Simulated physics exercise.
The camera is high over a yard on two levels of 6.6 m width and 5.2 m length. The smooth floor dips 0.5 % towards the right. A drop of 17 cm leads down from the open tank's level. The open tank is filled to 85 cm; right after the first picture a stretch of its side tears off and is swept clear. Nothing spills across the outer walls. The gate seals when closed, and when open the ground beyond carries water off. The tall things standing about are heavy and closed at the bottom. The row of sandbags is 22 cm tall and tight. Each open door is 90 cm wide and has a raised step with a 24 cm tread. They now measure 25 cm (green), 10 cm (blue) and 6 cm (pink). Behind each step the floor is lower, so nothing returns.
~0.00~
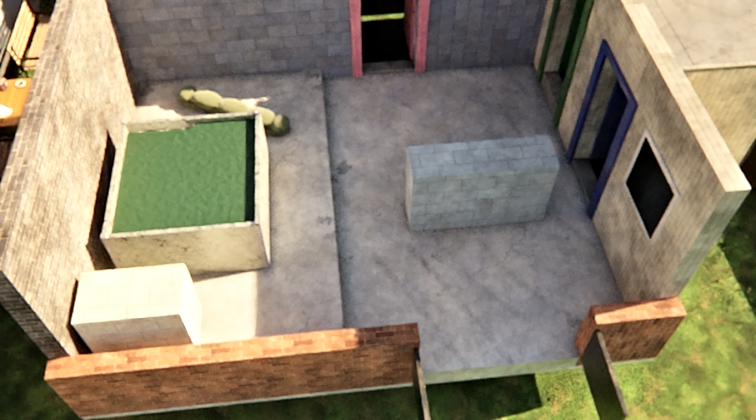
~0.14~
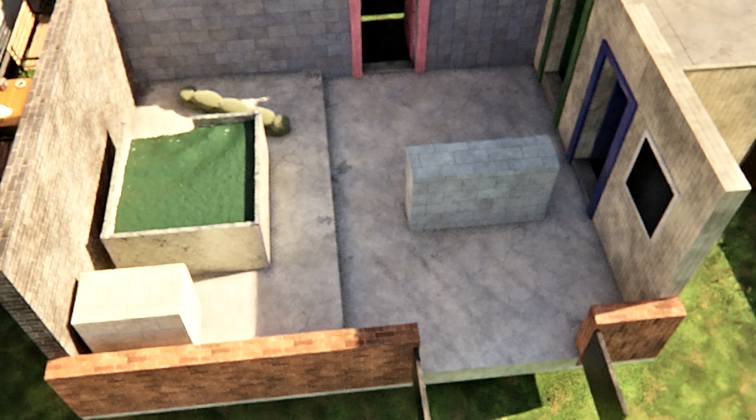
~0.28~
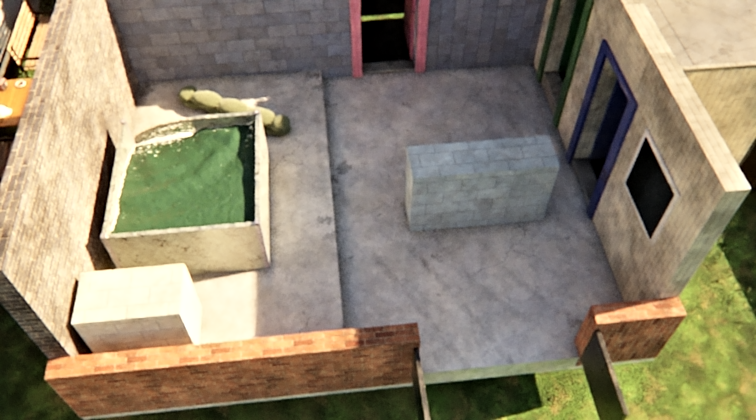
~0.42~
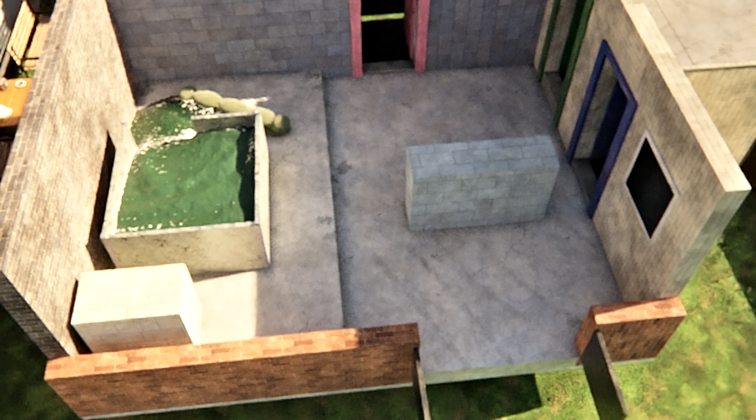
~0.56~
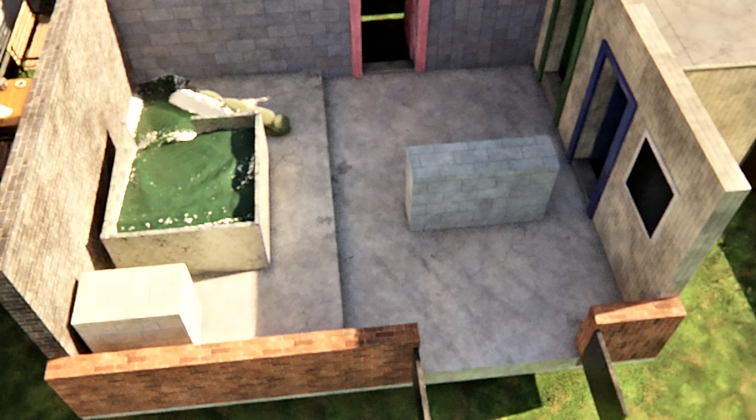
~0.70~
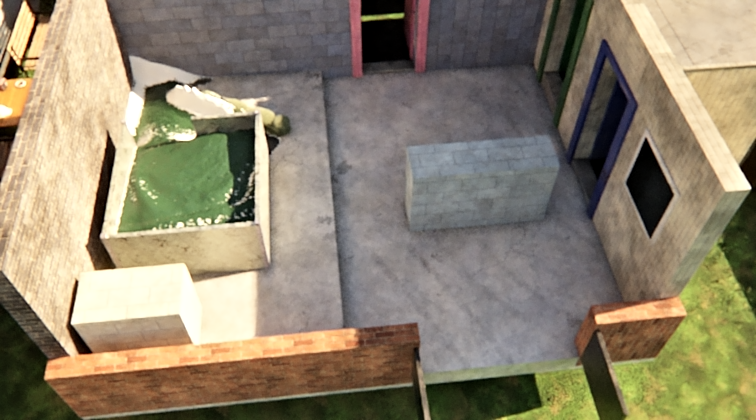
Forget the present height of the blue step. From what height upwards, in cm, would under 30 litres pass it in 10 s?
Some 12 cm above the ground.
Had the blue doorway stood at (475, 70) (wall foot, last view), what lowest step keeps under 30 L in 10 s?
About 10.5 cm.
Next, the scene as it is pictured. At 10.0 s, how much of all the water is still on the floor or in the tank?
Some 88 per cent remains.
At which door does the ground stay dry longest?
It is the blue one.
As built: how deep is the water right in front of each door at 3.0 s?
In cm: Green 27, blue 0, pink 5.
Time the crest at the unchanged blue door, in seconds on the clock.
Near 5.0 s.
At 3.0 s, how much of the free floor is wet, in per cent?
About 50 per cent.
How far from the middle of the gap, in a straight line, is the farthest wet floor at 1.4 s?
About 2.4 m.
After 1.4 s water covers 15 % of the floor, deepest (70 cm) near (151, 88); it has not reached the blue door.
After 3.0 s water covers 50 % of the floor, deepest (39 cm) near (205, 115); it has not reached the blue door.
After 10.0 s water covers 95 % of the floor, deepest (14 cm) near (205, 115); 9 cm at the blue door, 59 litres in over its 10 cm step.
At the blue door as built, the water arrived by 3.4 s and peaked near 17 cm at 4.8 s.
Run again over the same 10 s with other heights there, 44 litres in over 11 cm, 13 litres over 14.5 cm. The limit of 30 litres is kept from about 12 cm up.
